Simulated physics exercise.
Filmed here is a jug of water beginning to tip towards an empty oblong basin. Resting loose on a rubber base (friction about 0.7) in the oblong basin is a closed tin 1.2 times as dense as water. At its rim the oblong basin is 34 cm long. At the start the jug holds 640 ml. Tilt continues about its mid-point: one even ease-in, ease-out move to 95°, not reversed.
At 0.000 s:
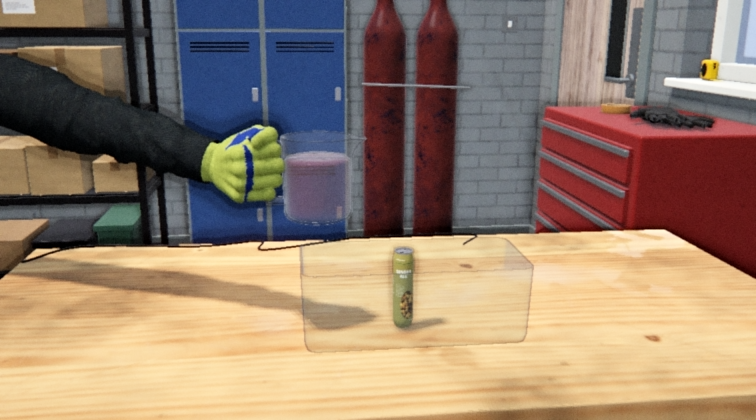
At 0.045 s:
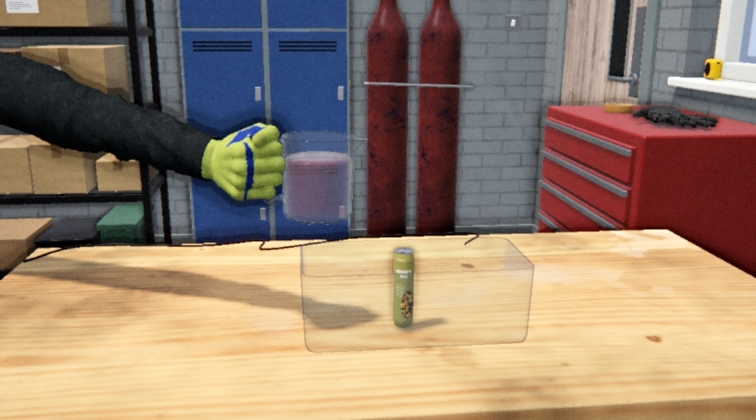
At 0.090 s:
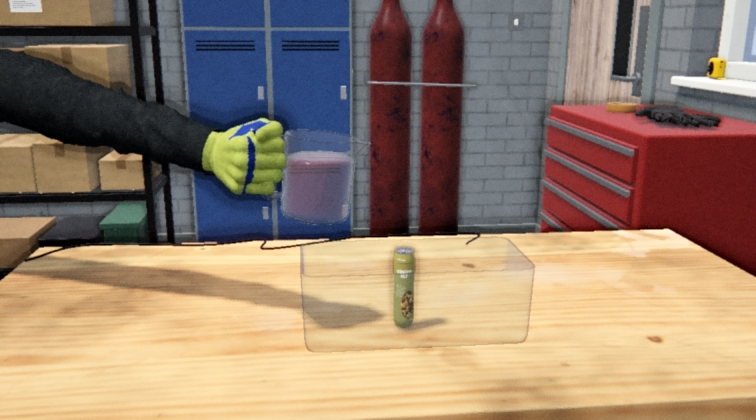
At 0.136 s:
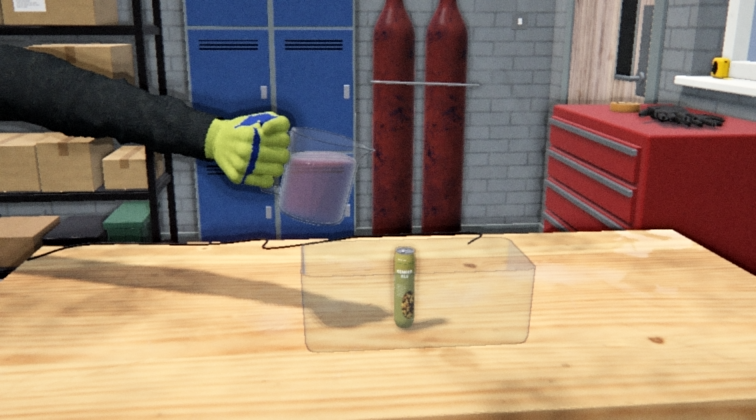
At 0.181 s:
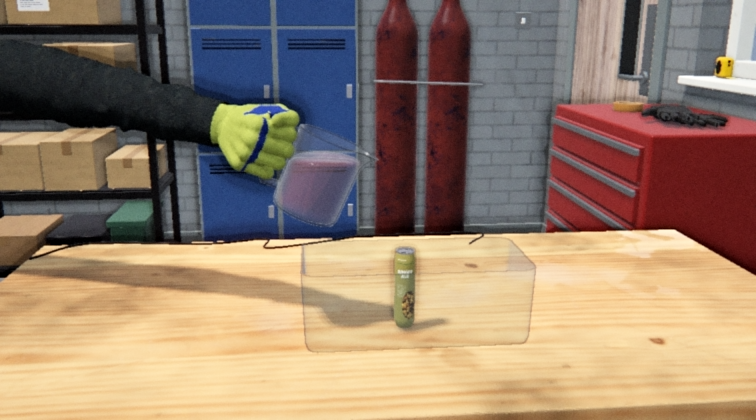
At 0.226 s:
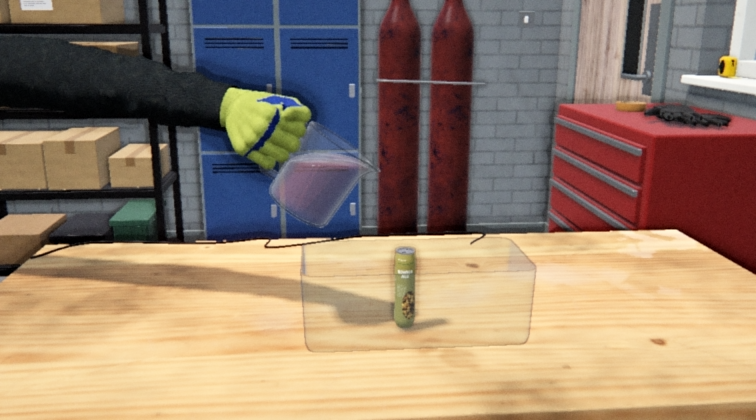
In a workshop, a gloved hand tilts a clear jug of pinkish liquid to the right.
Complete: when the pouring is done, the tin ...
... has gone over.
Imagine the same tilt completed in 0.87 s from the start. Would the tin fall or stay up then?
Result: Tin tipped over.
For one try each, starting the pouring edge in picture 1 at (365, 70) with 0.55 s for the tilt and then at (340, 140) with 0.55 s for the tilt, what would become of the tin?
First it stays on its base; then it stays on its base.
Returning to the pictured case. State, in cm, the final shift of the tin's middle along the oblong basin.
8.5 cm.
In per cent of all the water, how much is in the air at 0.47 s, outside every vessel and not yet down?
I'd say close to 24 per cent.
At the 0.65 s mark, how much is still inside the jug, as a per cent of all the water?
26 per cent or so.
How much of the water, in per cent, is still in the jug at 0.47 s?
Still held: Roughly 66 % of the total.
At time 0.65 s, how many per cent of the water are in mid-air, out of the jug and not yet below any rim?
I'd say some 18 per cent is in the air.
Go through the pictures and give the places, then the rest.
Tilt 0°; pouring edge (366, 137); surface from (284, 158) to (350, 157); the oblong basin's rim runs from (301, 260) to (519, 253); the tin's top is at (404, 254), in the first frame.
Tilt 2°; pouring edge (368, 139); surface from (284, 157) to (351, 156), in the second frame.
Tilt 6°; pouring edge (371, 142); surface from (286, 157) to (353, 157), in the third frame.
Tilt 14°; pouring edge (375, 149); surface from (287, 158) to (356, 158), in the fourth frame.
Tilt 23°; pouring edge (379, 159); surface from (287, 163) to (362, 160), in the fifth frame.
Tilt 34°; pouring edge (381, 170); surface from (281, 171) to (368, 164), in the sixth frame.
By 0.47 s the tilt is 90° and 67 per cent is still to pour; the tin stands where it began.
By 0.65 s the tilt is 95° and 27 per cent is still to pour; the tin leans 6°.
By 0.84 s the tilt is 95° and 11 per cent is still to pour; the tin lies on its side.
By 1.05 s the tilt is 95° and 4 per cent is still to pour; the tin lies on its side.
At rest the tin lies on its side.
